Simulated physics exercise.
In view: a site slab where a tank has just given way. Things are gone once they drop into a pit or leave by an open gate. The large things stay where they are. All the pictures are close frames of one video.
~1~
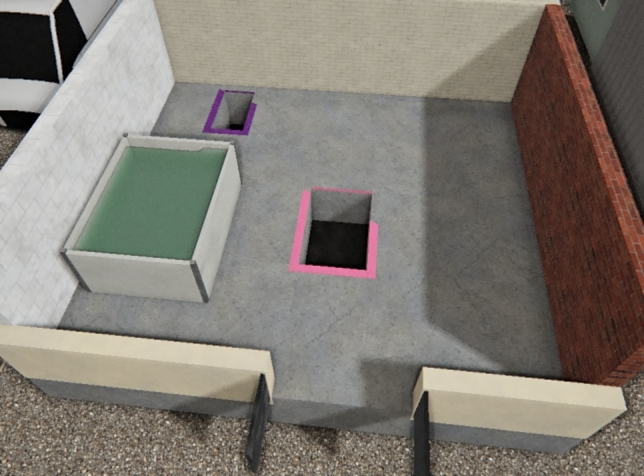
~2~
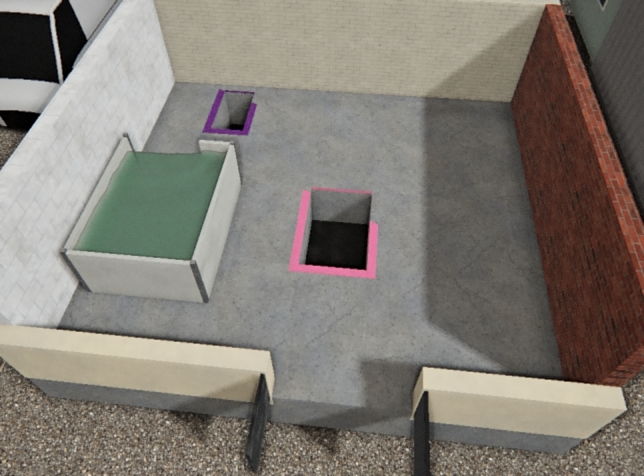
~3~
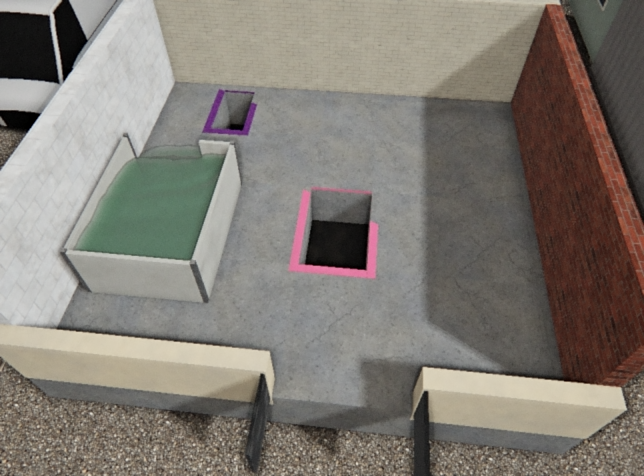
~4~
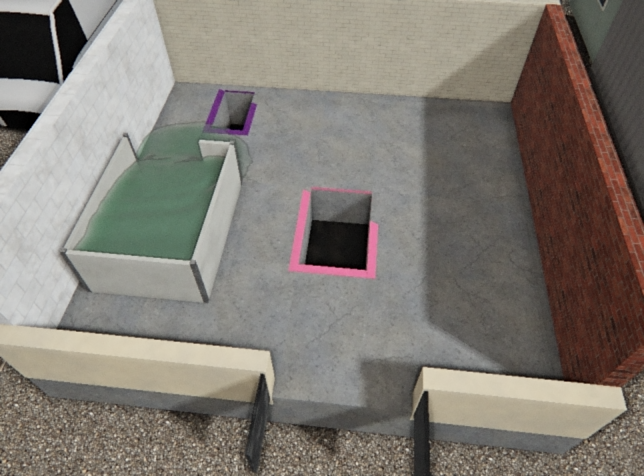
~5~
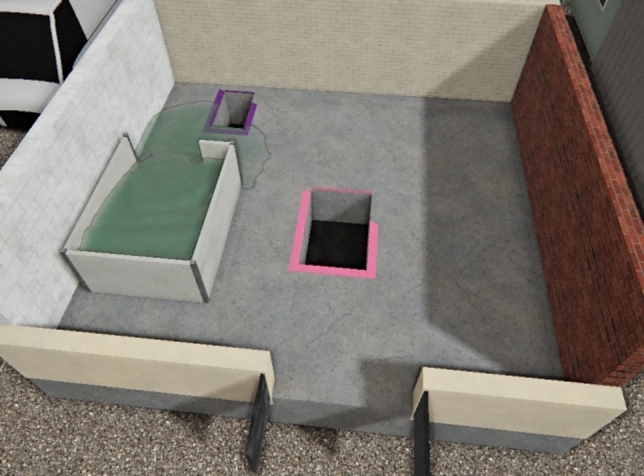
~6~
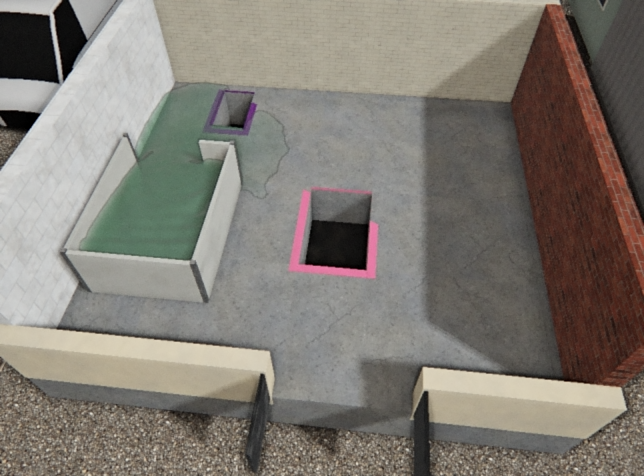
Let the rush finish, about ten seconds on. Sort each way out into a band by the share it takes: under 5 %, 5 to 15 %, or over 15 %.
Shares: The gate takes under 5 %; the pink pit takes under 5 %; the purple pit takes over 15 %.
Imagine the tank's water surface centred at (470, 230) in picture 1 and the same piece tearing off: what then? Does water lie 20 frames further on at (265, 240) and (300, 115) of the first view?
Taking the two spots in the order asked: The first is left untouched and the second is waterlogged.
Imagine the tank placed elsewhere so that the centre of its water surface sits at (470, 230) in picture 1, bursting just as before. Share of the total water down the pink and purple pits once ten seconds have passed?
Within ten seconds the pink pit collects 0 percent of the total and the purple pit 40 percent.
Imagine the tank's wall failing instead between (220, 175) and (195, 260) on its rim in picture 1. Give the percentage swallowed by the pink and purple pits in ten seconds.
Pink 45 %, purple 2 %.
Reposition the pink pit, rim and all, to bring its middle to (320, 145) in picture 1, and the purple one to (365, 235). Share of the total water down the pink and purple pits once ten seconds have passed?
Pink 40 %; purple 2 %.
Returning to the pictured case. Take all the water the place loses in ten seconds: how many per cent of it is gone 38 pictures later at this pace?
Near 85 in a hundred.
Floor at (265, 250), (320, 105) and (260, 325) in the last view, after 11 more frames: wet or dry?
Spared, soaked, spared.
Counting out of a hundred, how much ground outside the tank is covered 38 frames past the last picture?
Around 45 percent.
A moment on, water covers 20 % of the floor; the gate 0 %, the pink pit 0 %, the purple pit 6 %.
Next, water covers 20 % of the floor; the gate 0 %, the pink pit 0 %, the purple pit 20 %.
Then, water covers 35 % of the floor; the gate 0 %, the pink pit 0 %, the purple pit 39 %.
Later, water covers 45 % of the floor; the gate 0 %, the pink pit 0 %, the purple pit 58 %.
In the end, water covers 60 % of the floor; the gate 0 %, the pink pit 1 %, the purple pit 69 %.
